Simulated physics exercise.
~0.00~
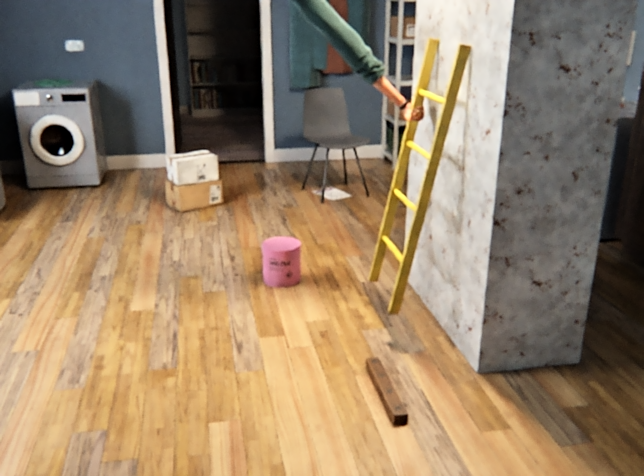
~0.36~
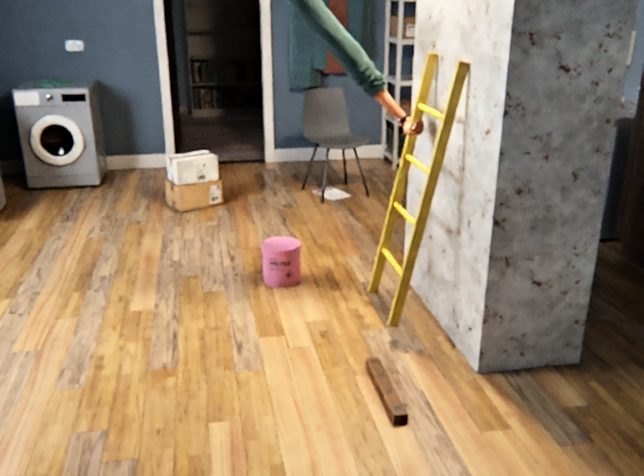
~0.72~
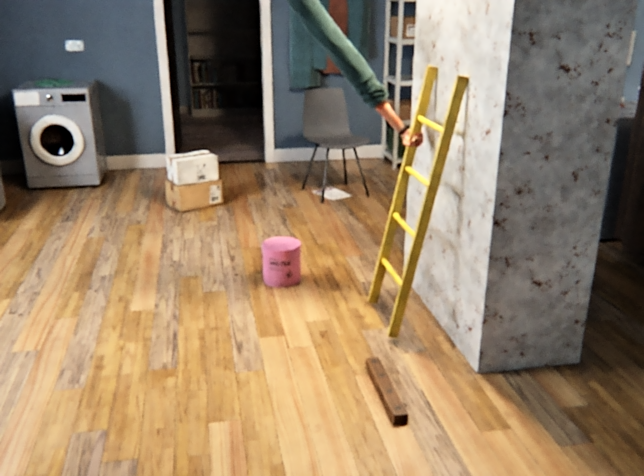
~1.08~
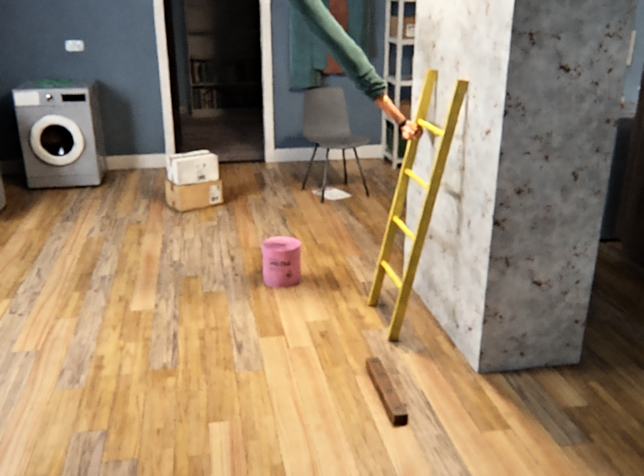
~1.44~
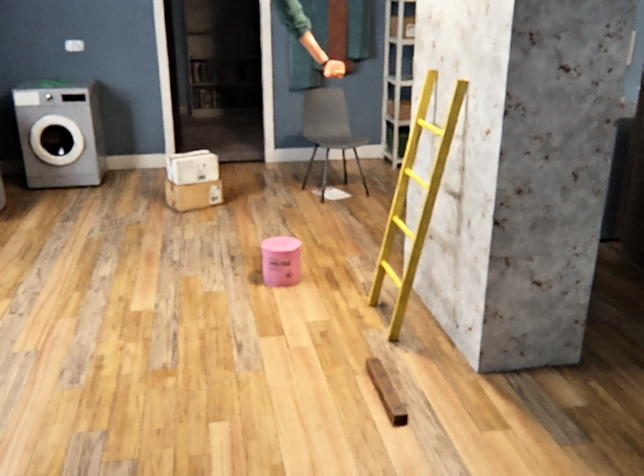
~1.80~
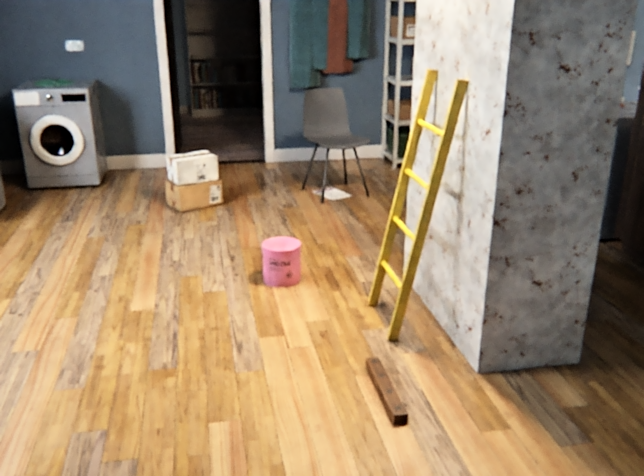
The footage shows a hand in a green sleeve lowering a yellow ladder-like gate against a pale, mottled upright block, beside a pink pail and a dark wooden batten on the floor. The hand lets go and withdraws, and the gate stays leaning in place.
